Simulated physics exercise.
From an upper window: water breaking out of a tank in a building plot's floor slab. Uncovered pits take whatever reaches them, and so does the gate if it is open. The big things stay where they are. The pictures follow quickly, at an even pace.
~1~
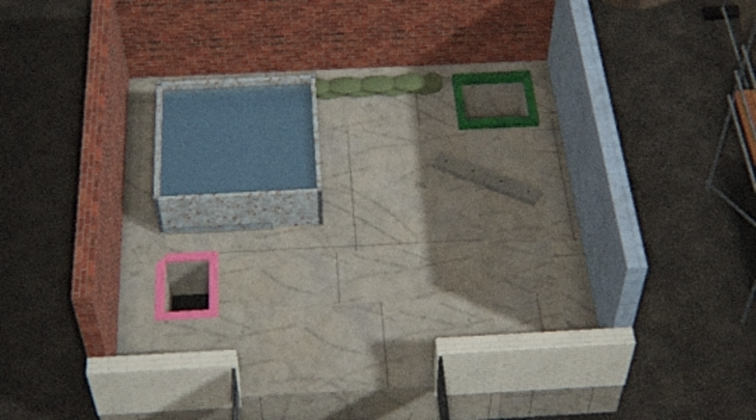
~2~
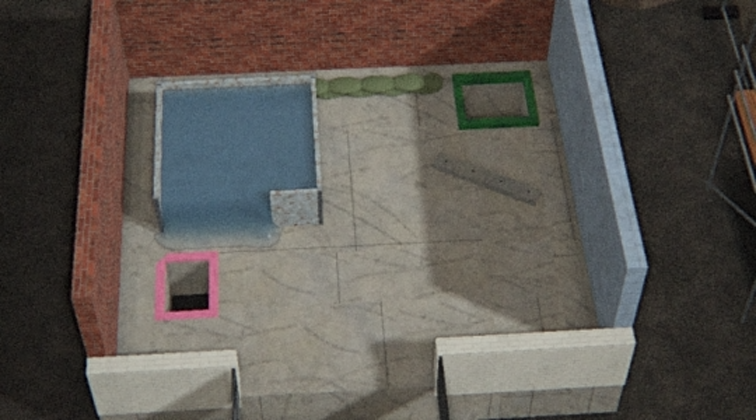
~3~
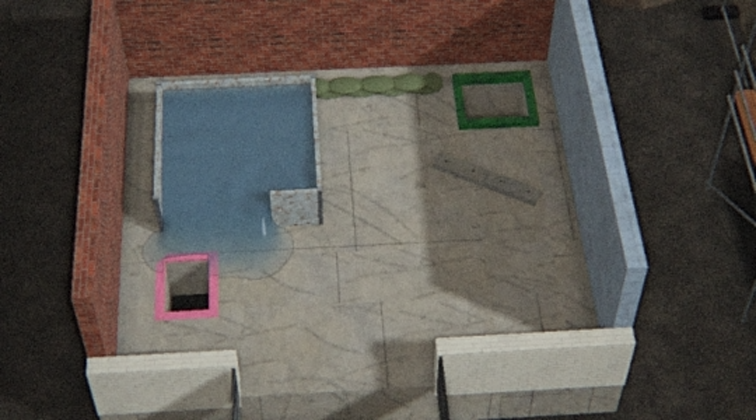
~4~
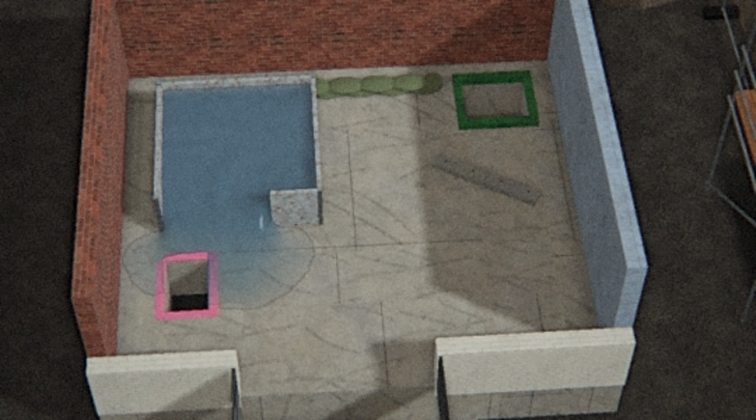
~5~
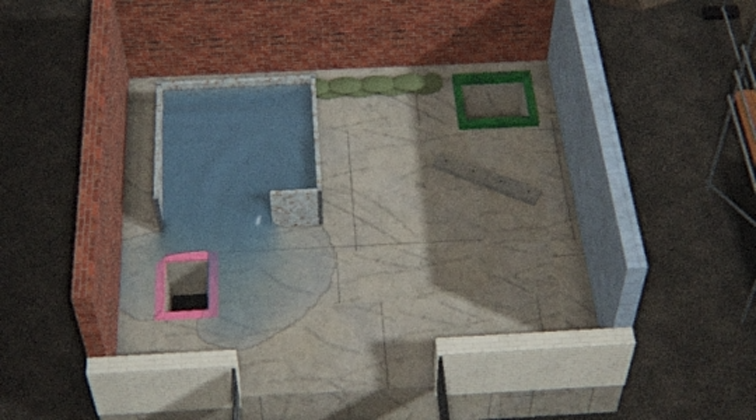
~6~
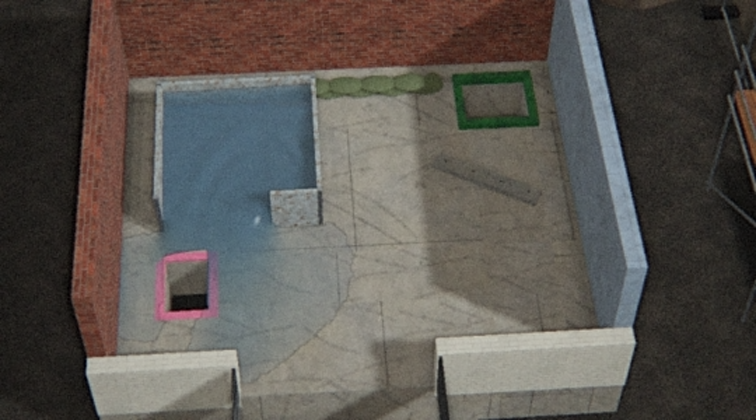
Water broke out through a gap in the front wall of a raised tank and spread across the pale floor slab, flowing around the pink-framed opening and fanning out toward the near walls.
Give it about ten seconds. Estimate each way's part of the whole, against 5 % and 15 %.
In the end: The gate takes over 15 %; the pink pit takes over 15 %; the green pit takes under 5 %.
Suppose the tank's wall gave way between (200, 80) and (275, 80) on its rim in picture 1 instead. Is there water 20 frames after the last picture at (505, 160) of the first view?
Verdict: Covered.
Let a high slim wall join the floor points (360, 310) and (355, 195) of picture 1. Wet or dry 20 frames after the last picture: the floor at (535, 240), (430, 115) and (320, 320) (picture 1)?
One after the other: Not flooded, dry, flooded.
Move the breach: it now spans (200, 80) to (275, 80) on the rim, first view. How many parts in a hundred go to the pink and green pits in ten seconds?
Per cent: Pink 10, green 4.
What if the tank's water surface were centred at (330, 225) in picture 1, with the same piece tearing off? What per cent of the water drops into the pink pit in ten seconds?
Per cent: Pink 4.
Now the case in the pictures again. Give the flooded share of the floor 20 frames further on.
I make it 25 per cent.
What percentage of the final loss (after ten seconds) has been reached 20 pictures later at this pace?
Some 60 per cent.
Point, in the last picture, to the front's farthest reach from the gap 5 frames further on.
Close to (382, 372).
A moment on, water covers 25 % of the floor; the gate 2 %, the pink pit 14 %, the green pit 0 %.
Next, water covers 25 % of the floor; the gate 8 %, the pink pit 23 %, the green pit 0 %.
Then, water covers 25 % of the floor; the gate 15 %, the pink pit 32 %, the green pit 0 %.
Later, water covers 30 % of the floor; the gate 25 %, the pink pit 42 %, the green pit 0 %.
In the end, water covers 35 % of the floor; the gate 31 %, the pink pit 49 %, the green pit 0 %.
